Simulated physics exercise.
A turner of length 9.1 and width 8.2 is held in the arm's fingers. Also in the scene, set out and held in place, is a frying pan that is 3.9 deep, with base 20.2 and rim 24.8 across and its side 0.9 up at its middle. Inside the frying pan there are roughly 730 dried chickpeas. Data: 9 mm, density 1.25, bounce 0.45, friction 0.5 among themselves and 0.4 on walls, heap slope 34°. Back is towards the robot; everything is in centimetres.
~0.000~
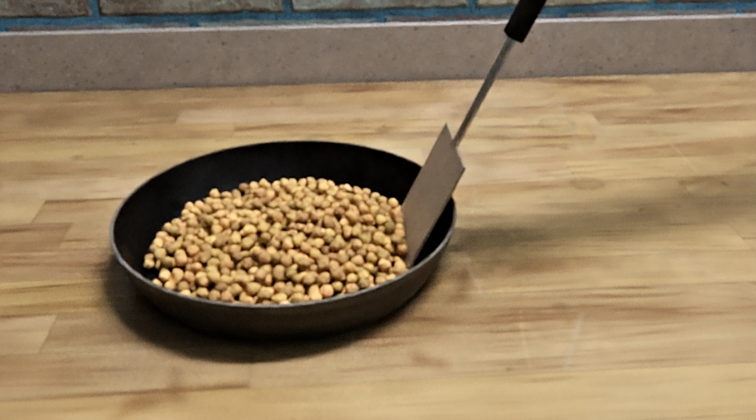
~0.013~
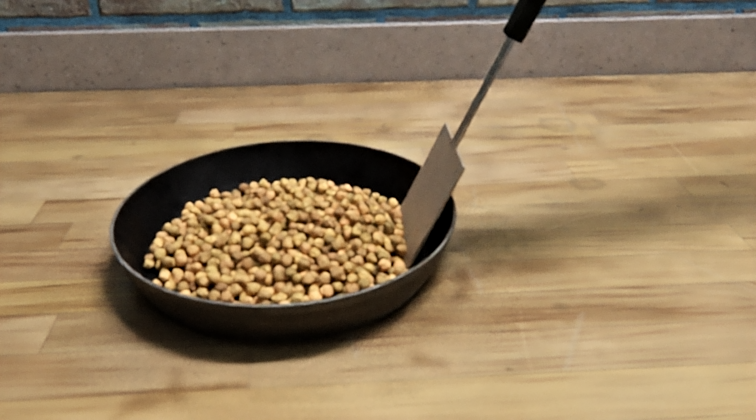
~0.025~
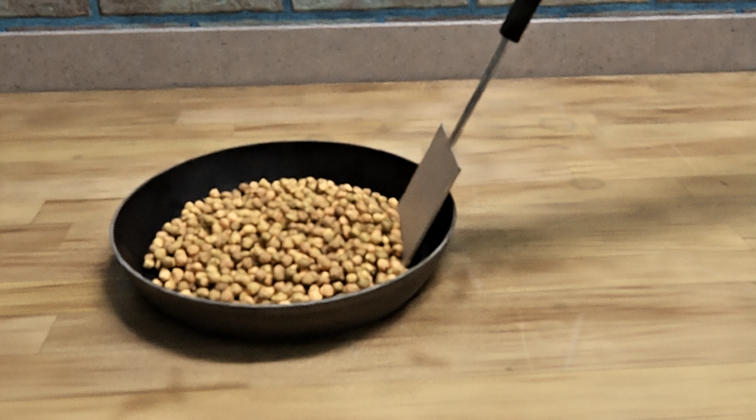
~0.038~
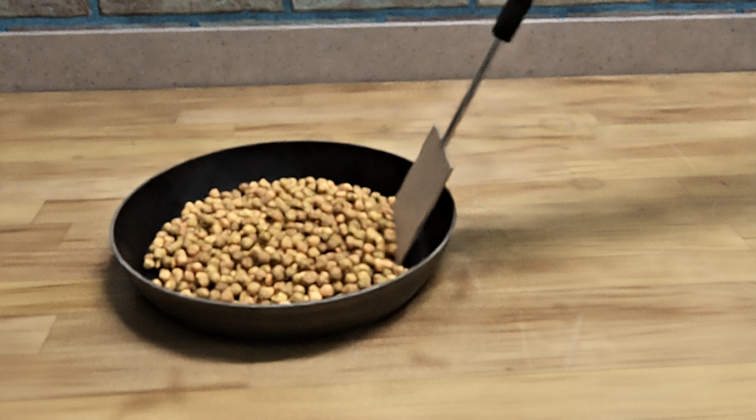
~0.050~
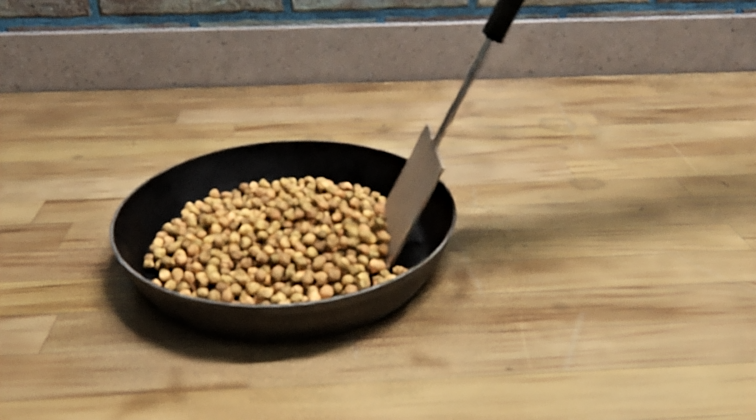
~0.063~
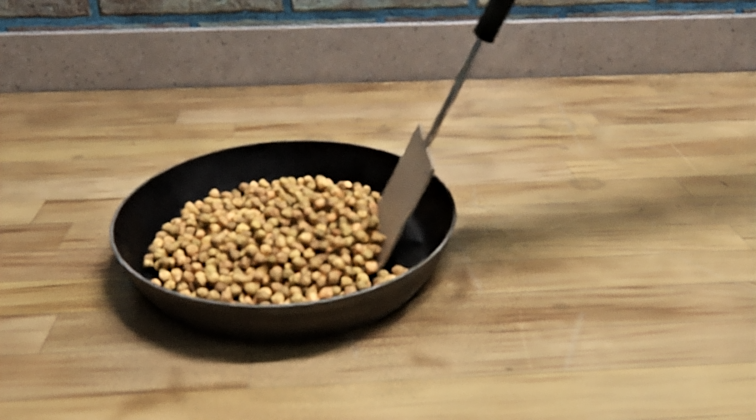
Black frying pan of dried chickpeas sitting on a wooden surface as a black-handled turner slides slowly left, pushing into the heap.
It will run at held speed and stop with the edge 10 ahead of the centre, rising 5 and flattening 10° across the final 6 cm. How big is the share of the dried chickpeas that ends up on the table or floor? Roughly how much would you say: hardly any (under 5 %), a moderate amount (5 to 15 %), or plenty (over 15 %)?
I'd say a moderate amount.
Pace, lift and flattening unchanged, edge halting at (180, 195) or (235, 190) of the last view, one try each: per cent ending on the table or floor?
I'd say roughly 0 per cent, then roughly 0 per cent.
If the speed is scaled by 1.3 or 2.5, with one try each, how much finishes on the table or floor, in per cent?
10 and 20 %.
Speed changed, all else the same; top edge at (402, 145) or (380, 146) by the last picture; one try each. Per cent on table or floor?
Near 15 per cent in the first try and near 20 per cent in the second.
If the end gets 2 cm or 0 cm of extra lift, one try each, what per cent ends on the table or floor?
I'd put it near 15 in a hundred, then near 15 in a hundred.
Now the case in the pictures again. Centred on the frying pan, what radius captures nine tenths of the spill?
I'd estimate close to 35 centimetres.
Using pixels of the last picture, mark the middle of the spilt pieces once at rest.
At about (8, 257) in the last picture.
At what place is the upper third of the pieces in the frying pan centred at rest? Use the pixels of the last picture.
Around (176, 234).
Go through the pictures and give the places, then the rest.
In the first frame, turner top edge at (456, 143), sloping 65°; upper third of the load around (298, 235), from x 150 to 415, top at y 180; 730 in the frying pan.
In the second frame, turner top edge at (455, 143), sloping 65°; upper third of the load around (298, 235), from x 150 to 415, top at y 180.
In the third frame, turner top edge at (451, 144), sloping 65°; upper third of the load around (304, 235), from x 150 to 415, top at y 180.
In the fourth frame, turner top edge at (444, 144), sloping 65°; upper third of the load around (305, 233), from x 150 to 415, top at y 180.
In the fifth frame, turner top edge at (435, 144), sloping 65°; upper third of the load around (306, 232), from x 150 to 415, top at y 180.
In the sixth frame, turner top edge at (427, 144), sloping 65°; upper third of the load around (303, 232), from x 150 to 415, top at y 180; 730 in the frying pan.
By 0.19 s, sloping 65°, highest piece 4 above the table; 730 in the frying pan.
By 0.32 s, sloping 62°, highest piece 5 above the table; 730 in the frying pan.
By 0.58 s, sloping 55°, highest piece 4 above the table; 664 in the frying pan, 66 on the table or floor.
By 1.63 s, sloping 55°, highest piece 4 above the table; 664 in the frying pan, 66 on the table or floor.
Final count, 664 in the frying pan, 66 on the table or floor. That is 9 % on the table or floor.
